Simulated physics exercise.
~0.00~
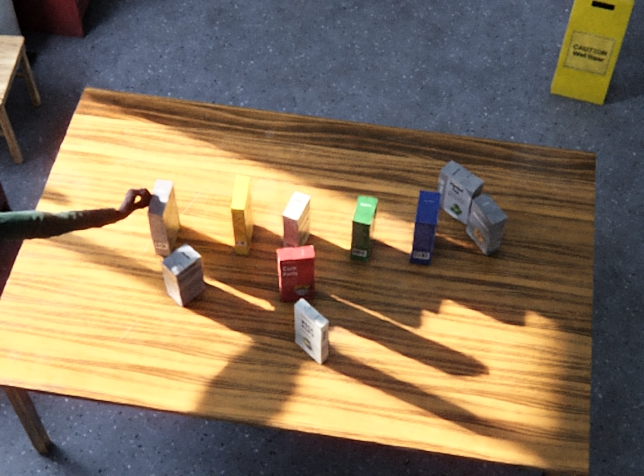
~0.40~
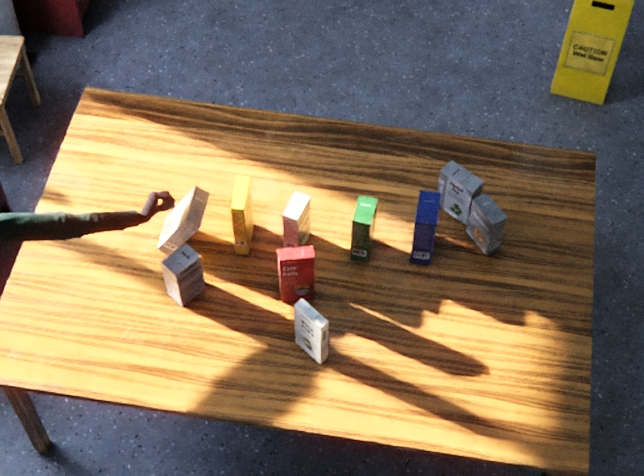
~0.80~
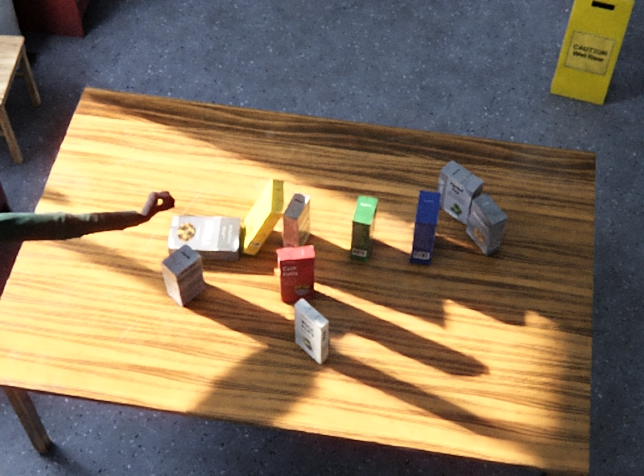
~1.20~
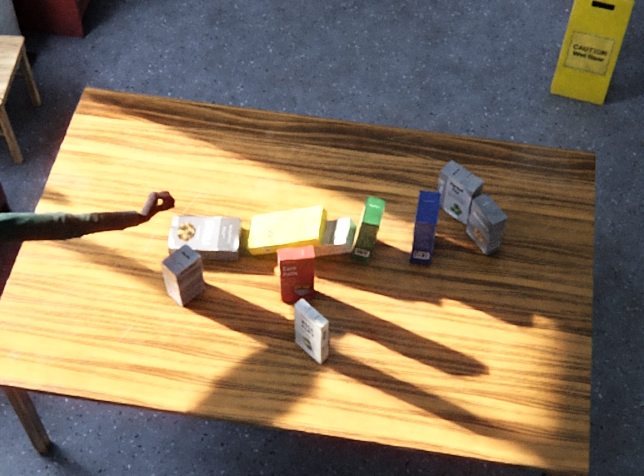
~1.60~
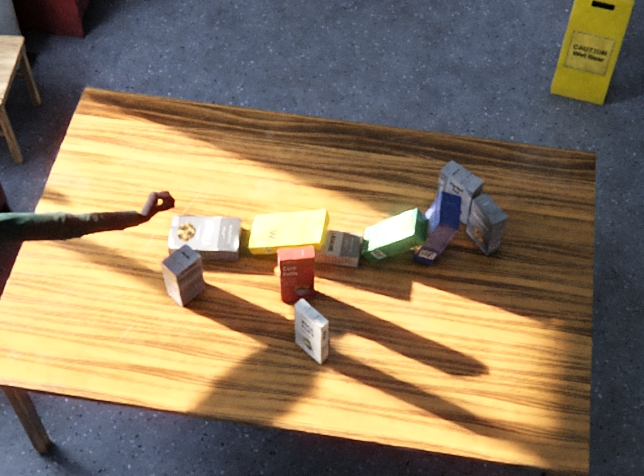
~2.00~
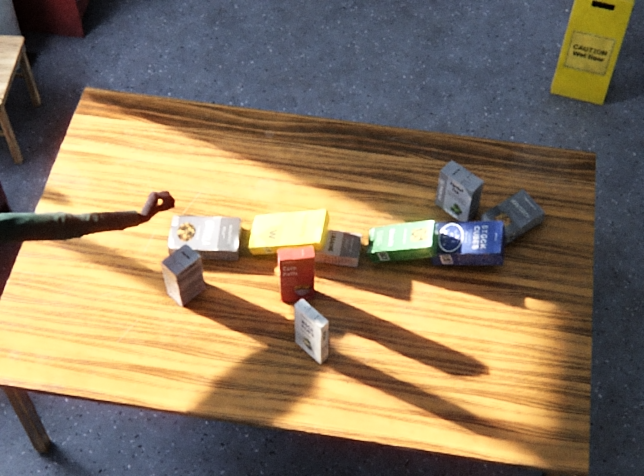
On a sunlit wooden table, a hand tipping a pale box rightward, toppling yellow, pinkish, green and blue boxes while red stays upright.
